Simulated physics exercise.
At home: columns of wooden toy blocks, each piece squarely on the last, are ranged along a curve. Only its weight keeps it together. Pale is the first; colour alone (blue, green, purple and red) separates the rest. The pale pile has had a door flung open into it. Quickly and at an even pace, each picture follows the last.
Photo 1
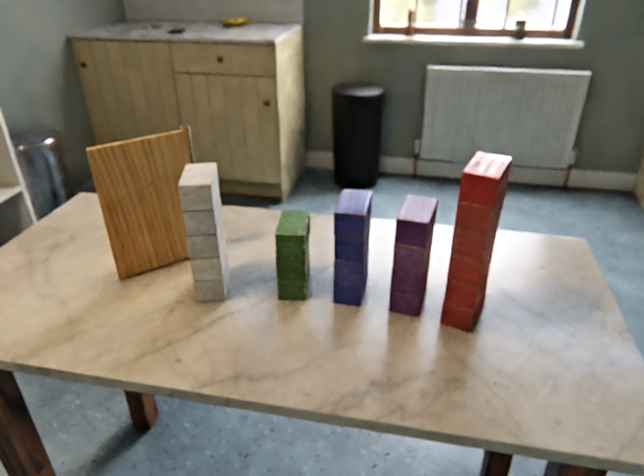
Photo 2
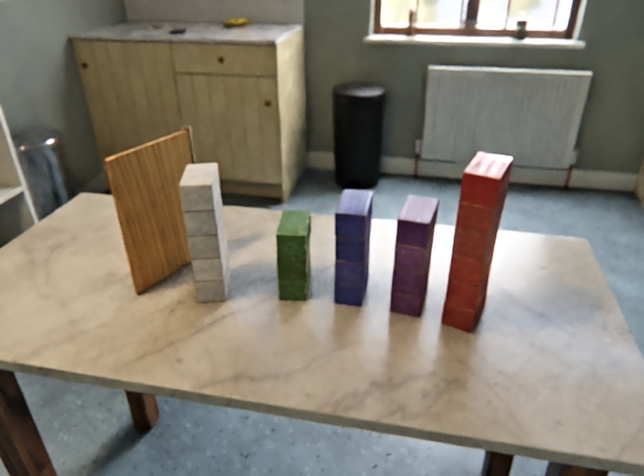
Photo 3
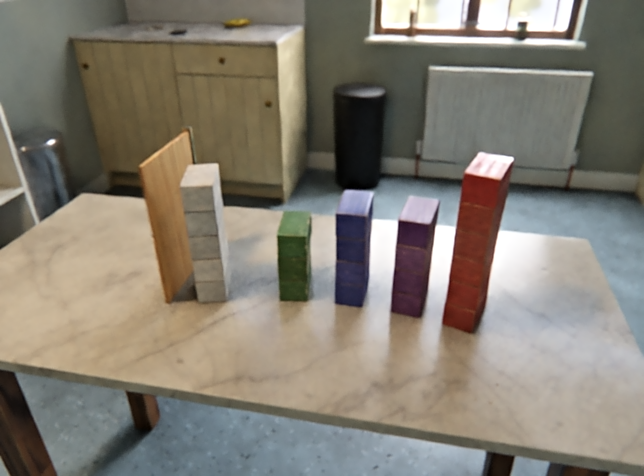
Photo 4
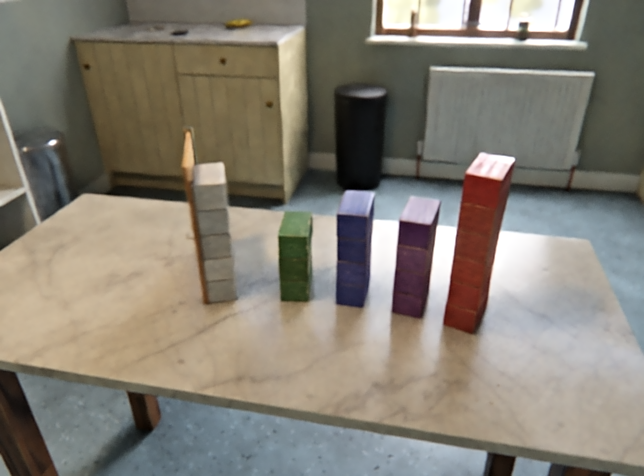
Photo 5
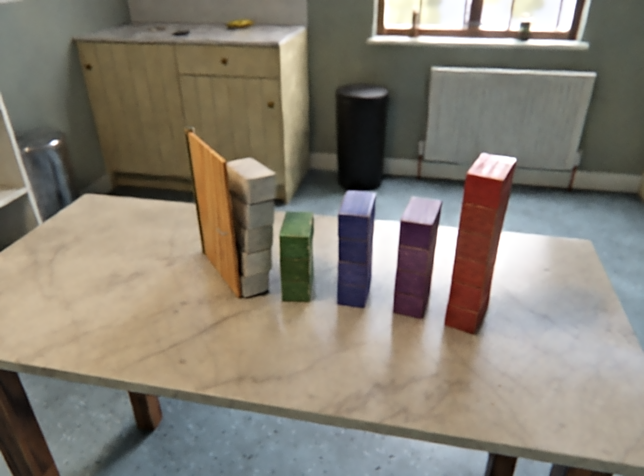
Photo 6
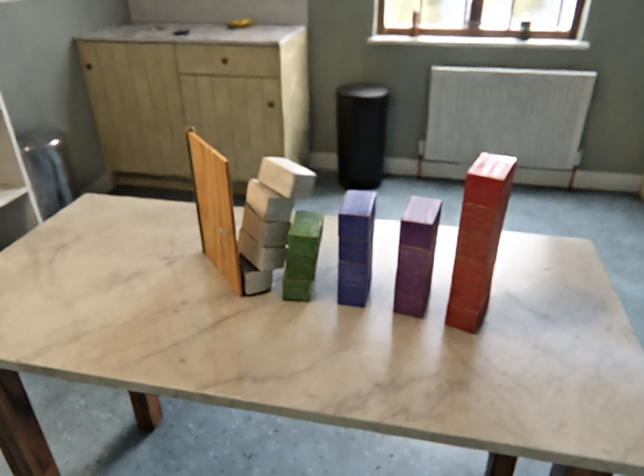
The video shows a wooden panel swinging into a pale column of blocks at the left of a curved row, pushing it rightward until its upper blocks lean over the green column, while the blue, purple and red columns stay still.
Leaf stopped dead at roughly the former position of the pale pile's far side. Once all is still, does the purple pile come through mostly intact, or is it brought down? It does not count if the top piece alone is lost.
It comes through mostly intact.
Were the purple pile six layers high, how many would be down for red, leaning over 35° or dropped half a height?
Red count: 0.
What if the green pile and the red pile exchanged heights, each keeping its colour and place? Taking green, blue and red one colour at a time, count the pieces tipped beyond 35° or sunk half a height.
Per pile: Green 6; blue 4; red 3.
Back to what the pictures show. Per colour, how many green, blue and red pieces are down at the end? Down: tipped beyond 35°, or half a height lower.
Once everything settles, the down count is green 0, blue 0 and red 0.
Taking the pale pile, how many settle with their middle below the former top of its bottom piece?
That would be 4 in total.
Just after the last frame, 1 of the pale pile down; none of the 4 purple blocks down (0 of 17 in all colours); top purple block unmoved; top green block tilted a little.
A moment on, 4 of the pale pile down; none of the 4 purple blocks down (0 of 17 in all colours); top purple block unmoved; top green block tilted clearly.
Further on, 4 of the pale pile down; none of the 4 purple blocks down (0 of 17 in all colours); top purple block unmoved; top green block tilted clearly.
When it is over, 4 of the pale pile down; none of the 4 purple blocks down (0 of 17 in all colours); top purple block unmoved; top green block tilted clearly. In pixels of the last frame, middles, top purple block near (421, 222), top green block near (330, 237).
